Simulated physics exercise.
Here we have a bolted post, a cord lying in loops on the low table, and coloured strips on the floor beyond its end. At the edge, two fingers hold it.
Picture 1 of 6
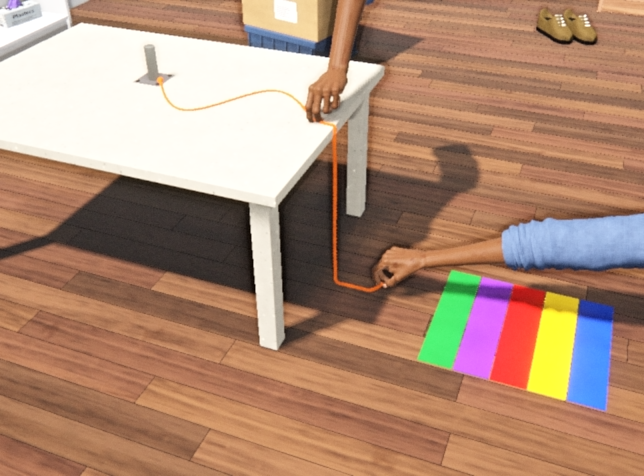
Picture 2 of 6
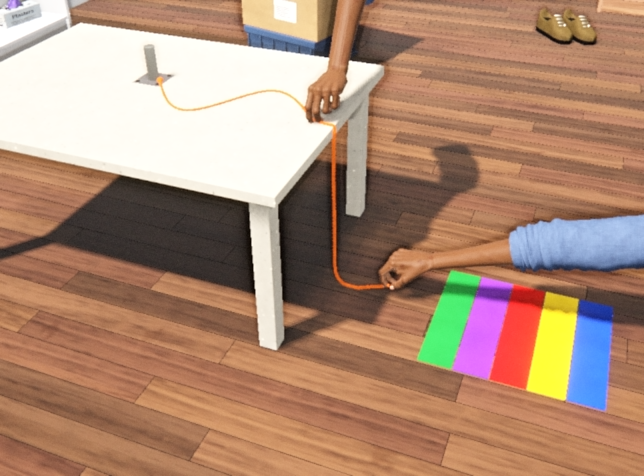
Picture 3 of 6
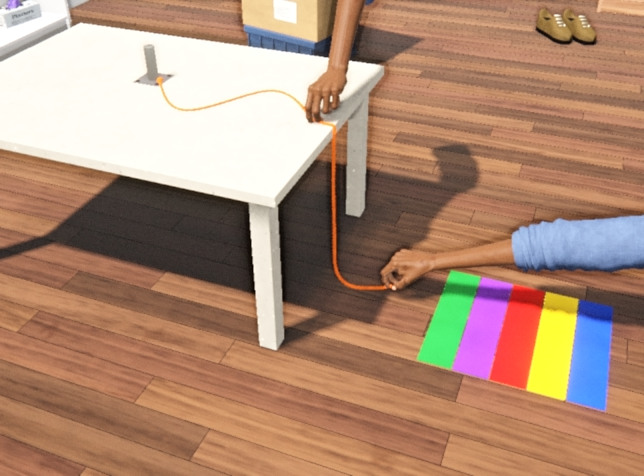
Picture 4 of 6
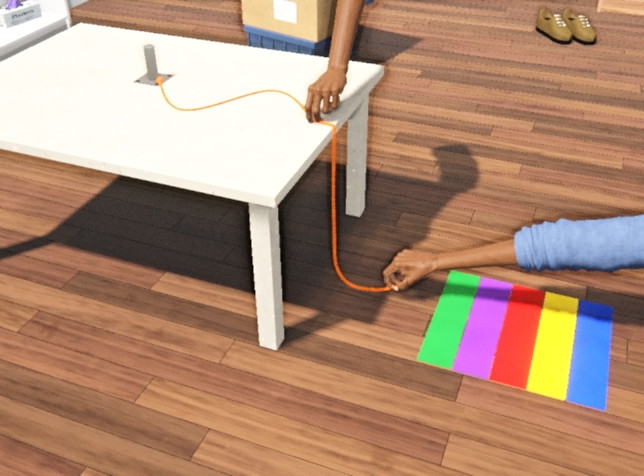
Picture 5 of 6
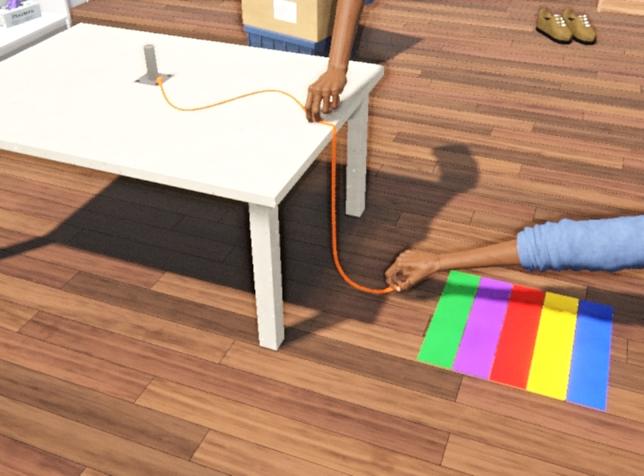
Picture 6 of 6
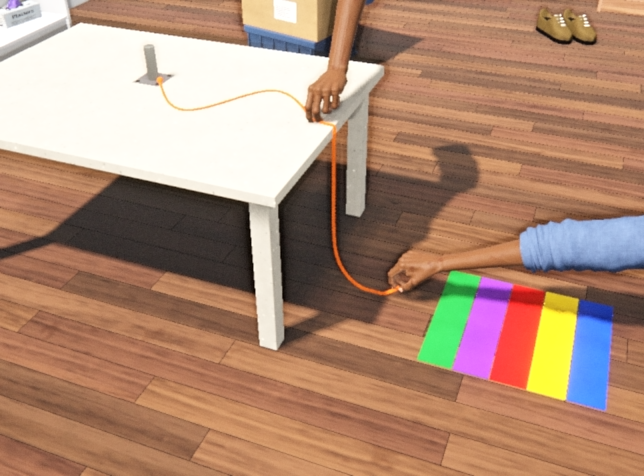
A hand pinched an orange cord at the edge of a white table while another hand, low by the floor, drew the cord's end slightly right, near the coloured strips.
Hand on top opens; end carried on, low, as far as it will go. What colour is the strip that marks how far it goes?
That strip is blue.
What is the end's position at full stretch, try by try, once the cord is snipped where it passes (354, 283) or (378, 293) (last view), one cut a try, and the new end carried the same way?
Case by case: Roughly (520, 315), then roughly (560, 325).
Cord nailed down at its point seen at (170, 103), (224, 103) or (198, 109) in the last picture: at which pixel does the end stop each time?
For the three tries you'd see (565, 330), (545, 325) and (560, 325).
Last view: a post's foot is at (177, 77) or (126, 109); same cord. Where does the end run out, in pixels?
Pixels per try: (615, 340); (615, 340).
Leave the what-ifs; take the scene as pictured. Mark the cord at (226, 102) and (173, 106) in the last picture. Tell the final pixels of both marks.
They finish at (264, 104) and (216, 93) respectively.
Soon after, end near (522, 317); over red.
Then, end near (569, 328); over yellow.
At full stretch, end near (595, 335); over blue. It gets as far as the blue strip.
